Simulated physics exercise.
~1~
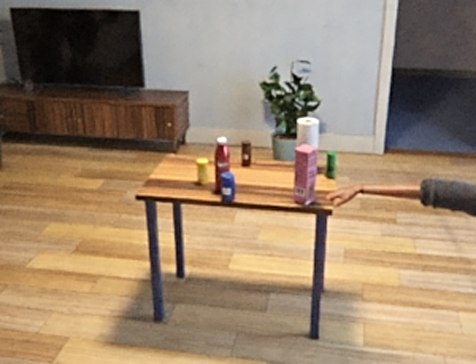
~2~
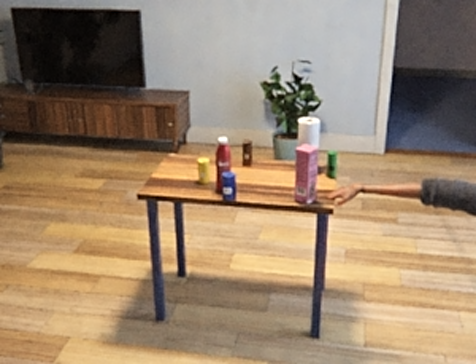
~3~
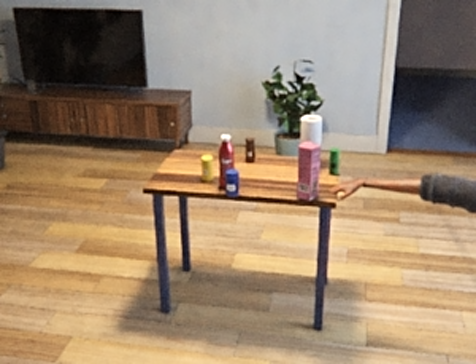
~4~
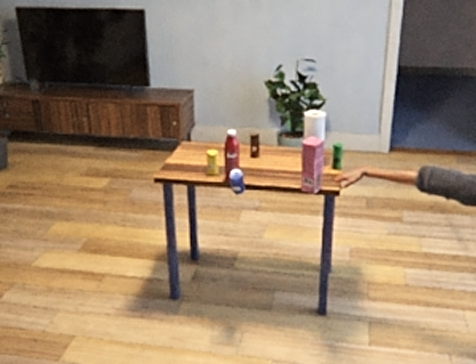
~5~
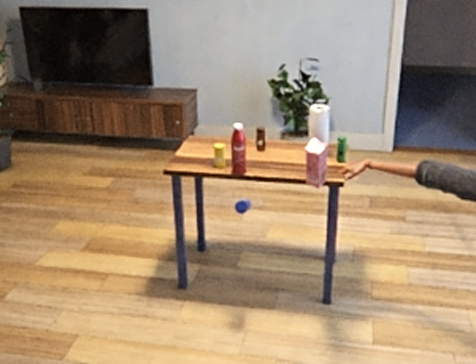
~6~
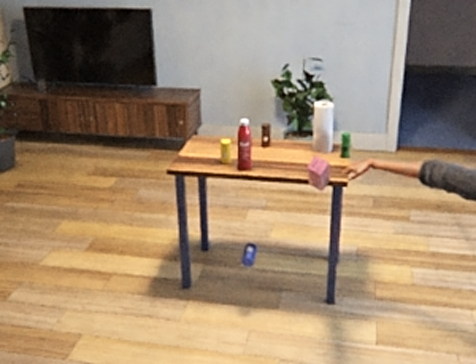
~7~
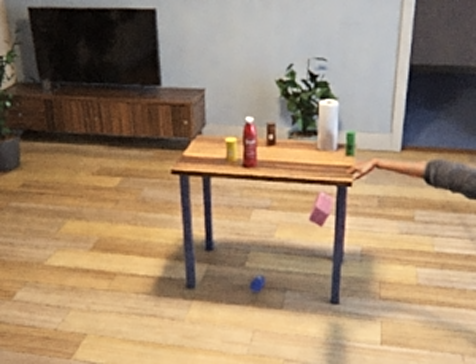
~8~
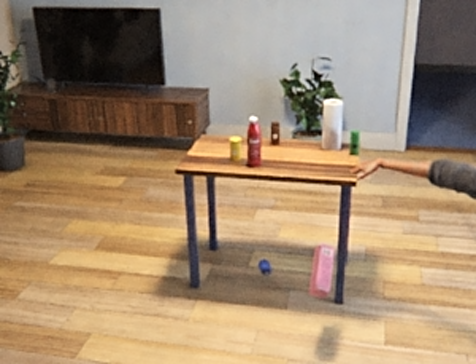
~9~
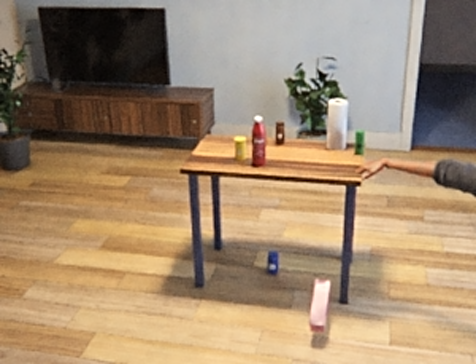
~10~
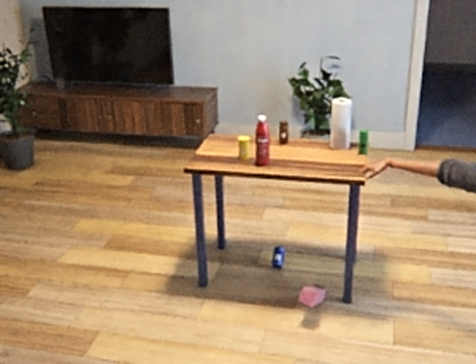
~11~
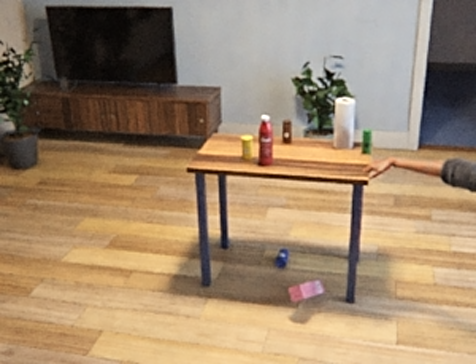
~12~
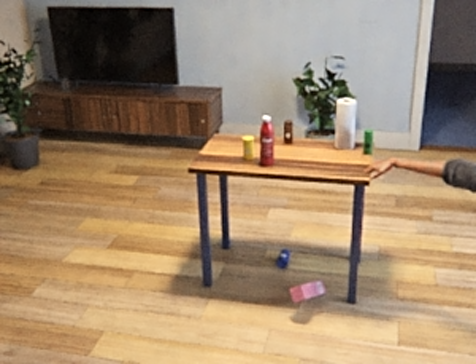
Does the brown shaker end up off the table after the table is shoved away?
No, the brown shaker stays on top of the table. Only the blue jar and the pink carton go over the front edge.
